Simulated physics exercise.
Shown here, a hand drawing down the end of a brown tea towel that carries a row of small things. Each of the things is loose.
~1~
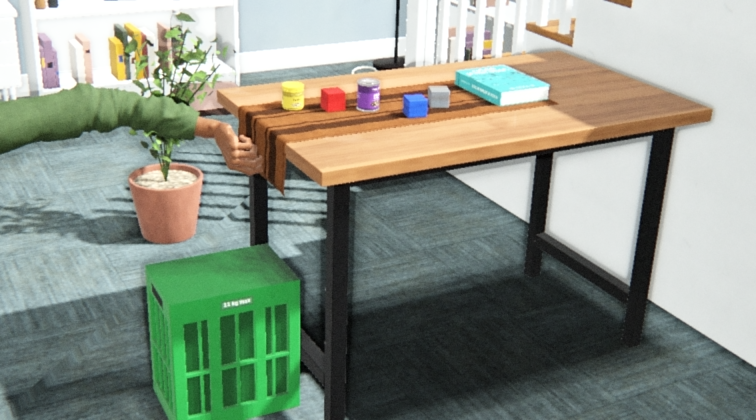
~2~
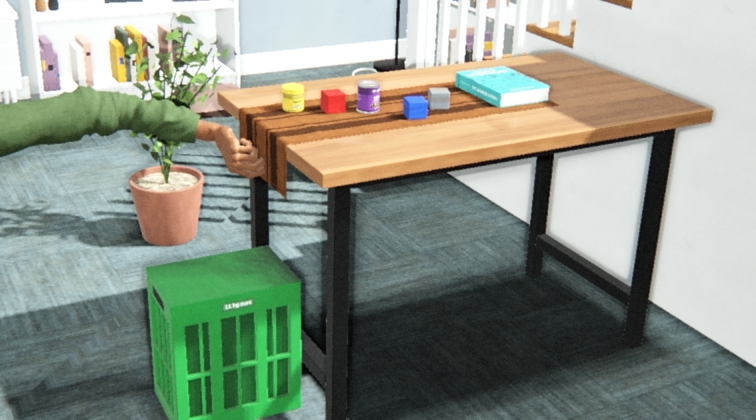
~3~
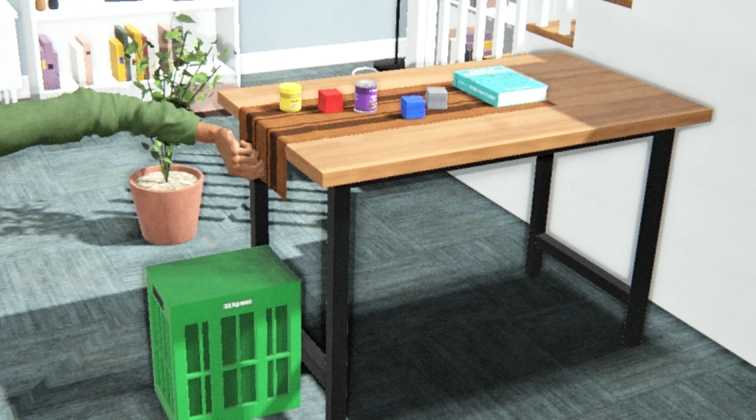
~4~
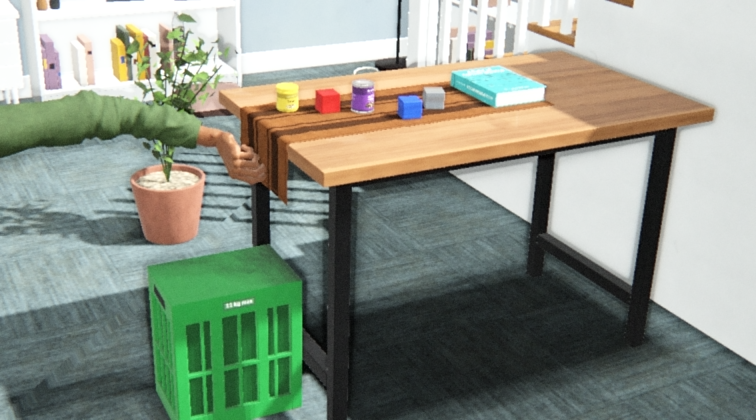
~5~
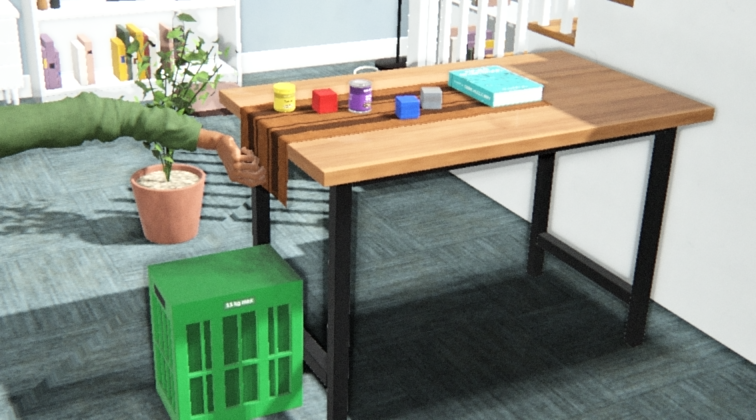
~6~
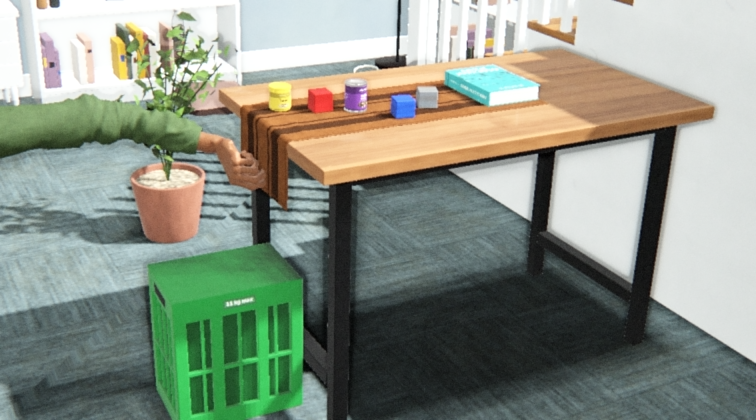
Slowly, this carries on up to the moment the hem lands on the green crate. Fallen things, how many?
Two.
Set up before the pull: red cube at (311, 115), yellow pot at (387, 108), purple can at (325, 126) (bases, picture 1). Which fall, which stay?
Result - red cube lost; yellow pot retained; purple can lost.
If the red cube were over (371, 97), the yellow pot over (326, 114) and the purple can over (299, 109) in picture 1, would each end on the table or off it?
Red cube - stays aboard. Yellow pot - leaves the top. Purple can - leaves the top.
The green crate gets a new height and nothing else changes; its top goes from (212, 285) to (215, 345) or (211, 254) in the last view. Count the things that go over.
Result: 4; 1.
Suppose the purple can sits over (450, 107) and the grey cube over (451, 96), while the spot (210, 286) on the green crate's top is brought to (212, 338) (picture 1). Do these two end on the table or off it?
The purple can ends up still on top and the grey cube ends up still on top.
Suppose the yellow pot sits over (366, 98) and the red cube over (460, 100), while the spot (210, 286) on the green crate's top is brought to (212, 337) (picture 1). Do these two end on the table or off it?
Outcome: Yellow pot is gone; red cube keeps its perch.
Soon after, hem near (263, 233); yellow pot gone.
Then, hem on the crate; yellow pot and red cube gone.
At rest, hem on the crate; yellow pot and red cube gone. It carries off two.
